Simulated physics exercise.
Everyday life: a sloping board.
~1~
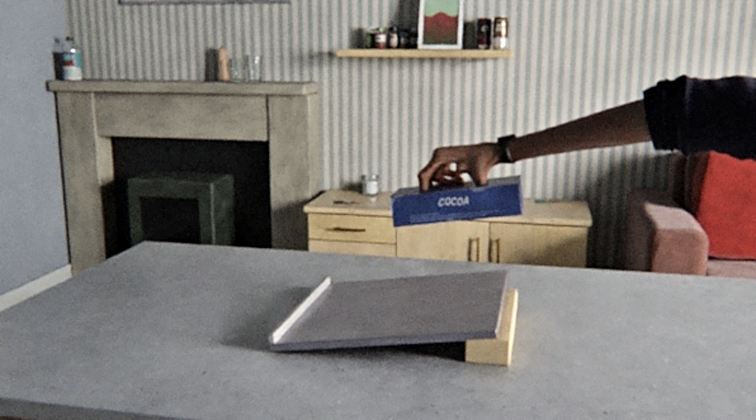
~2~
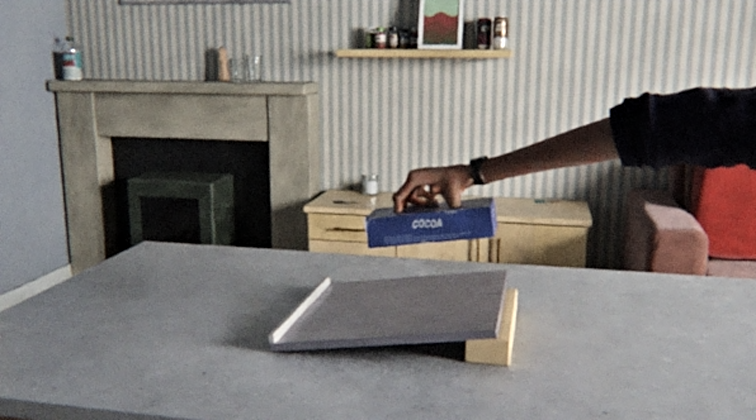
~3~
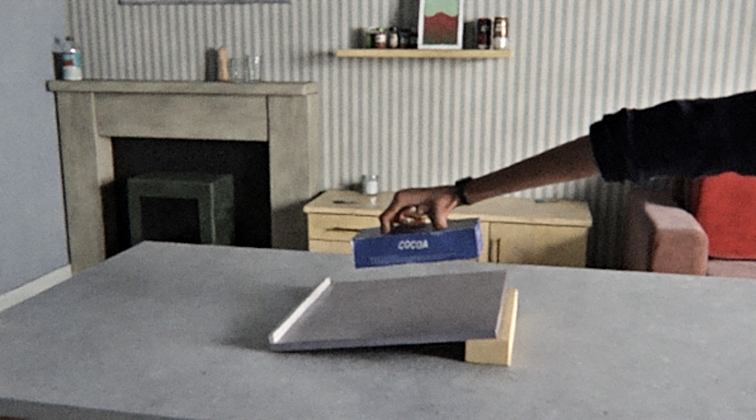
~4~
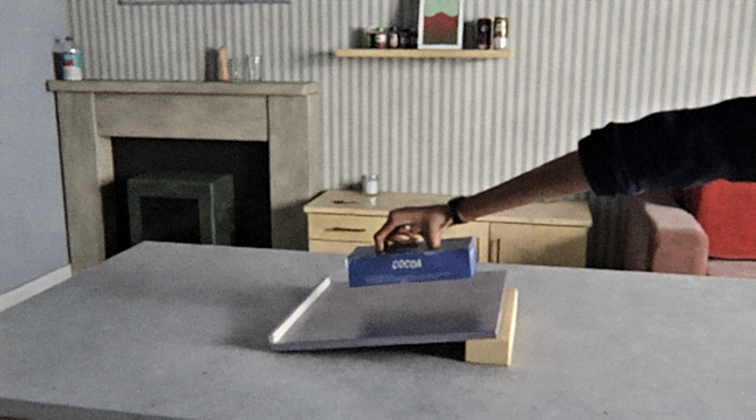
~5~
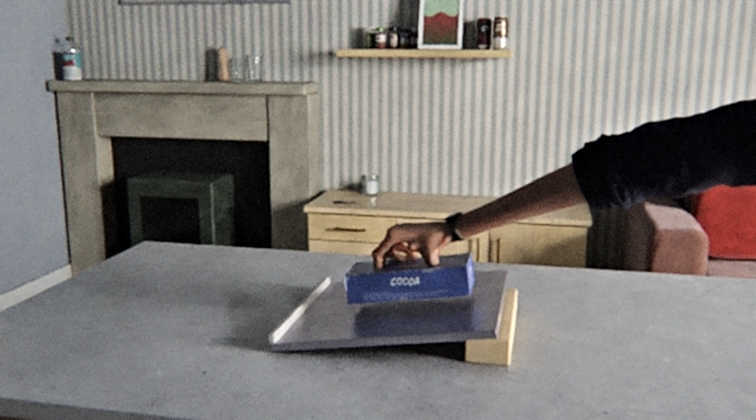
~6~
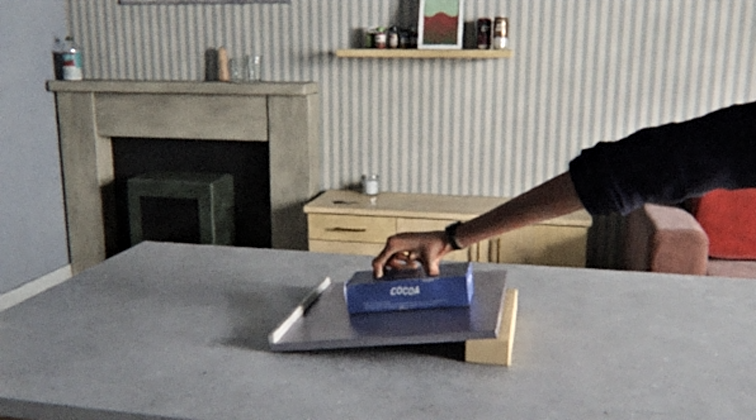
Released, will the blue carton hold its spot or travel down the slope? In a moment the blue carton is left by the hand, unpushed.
Outcome: Stationary.
Then, 0.20 s after the last picture, nothing has stirred.
Then, 0.50 s after the last picture, blue carton resting near (410, 288).
At rest, it is in place. Seen from the same camera at the end, blue carton near (410, 288). The blue carton stays where it is put.
